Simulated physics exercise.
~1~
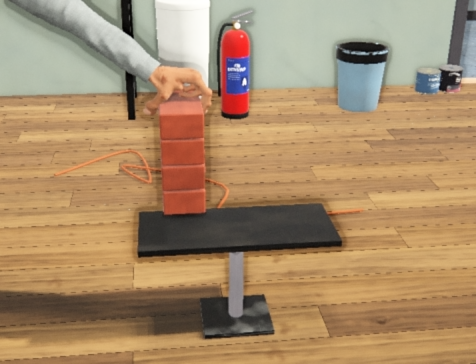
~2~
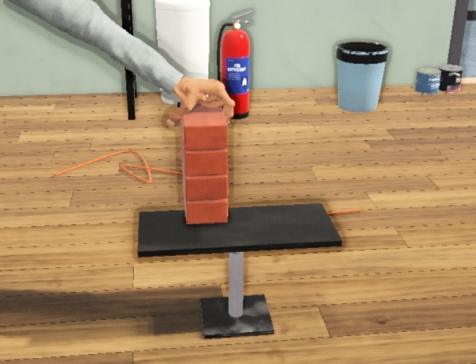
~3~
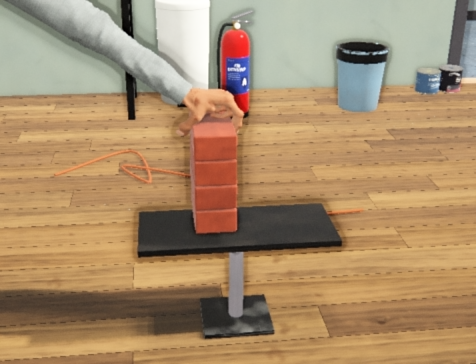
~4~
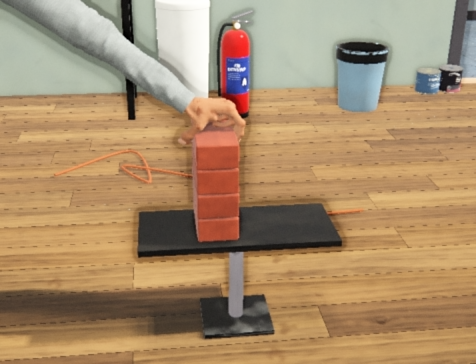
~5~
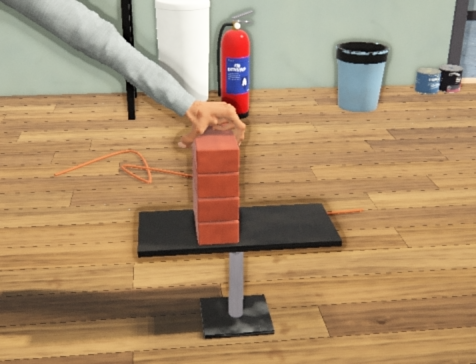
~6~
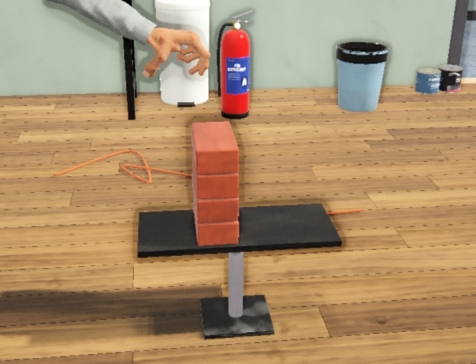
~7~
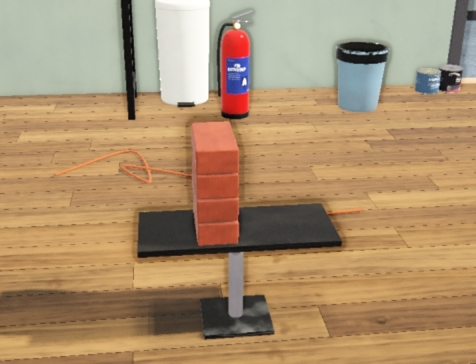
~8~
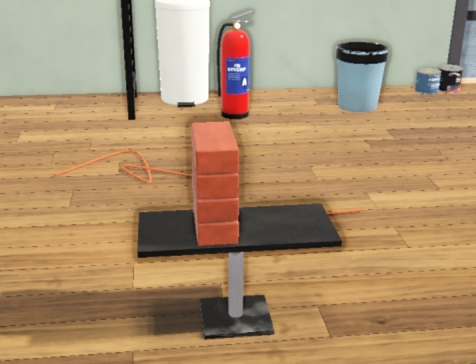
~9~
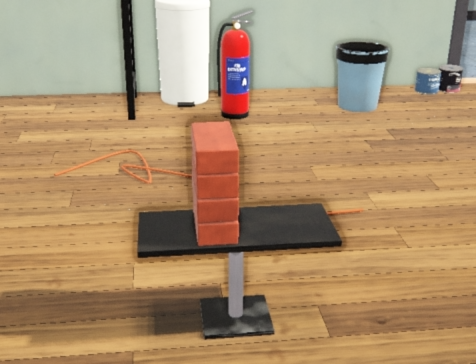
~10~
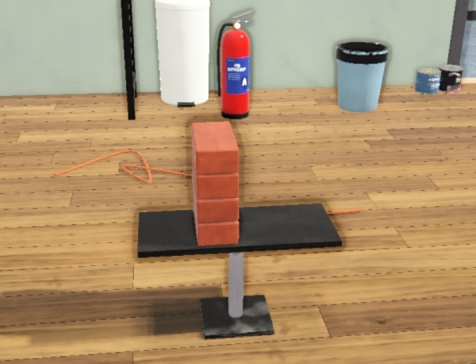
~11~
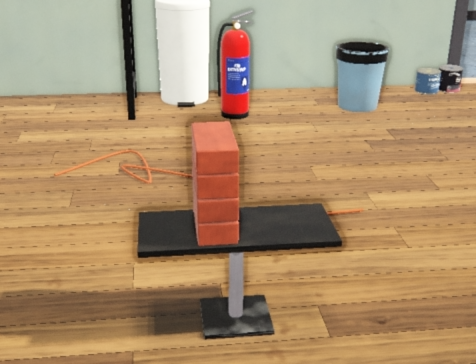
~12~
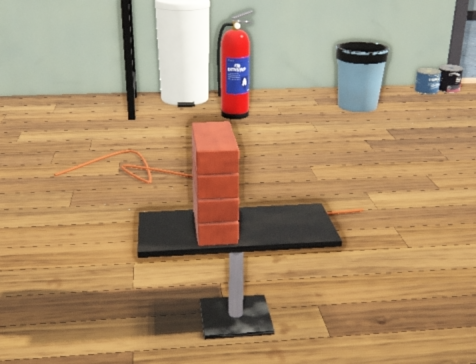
At first, a hand reaching in from the upper left grips the top of a column of four red bricks, holding it near the left part of a small black stand with a single central leg. The hand moves the bricks to the right and a little downward, then settles them on the tabletop, slightly left of the middle. Next it lets go, draws back toward the upper left and leaves the view. The bricks stay upright where they were placed, and the black stand remains level and still on its foot to the end.
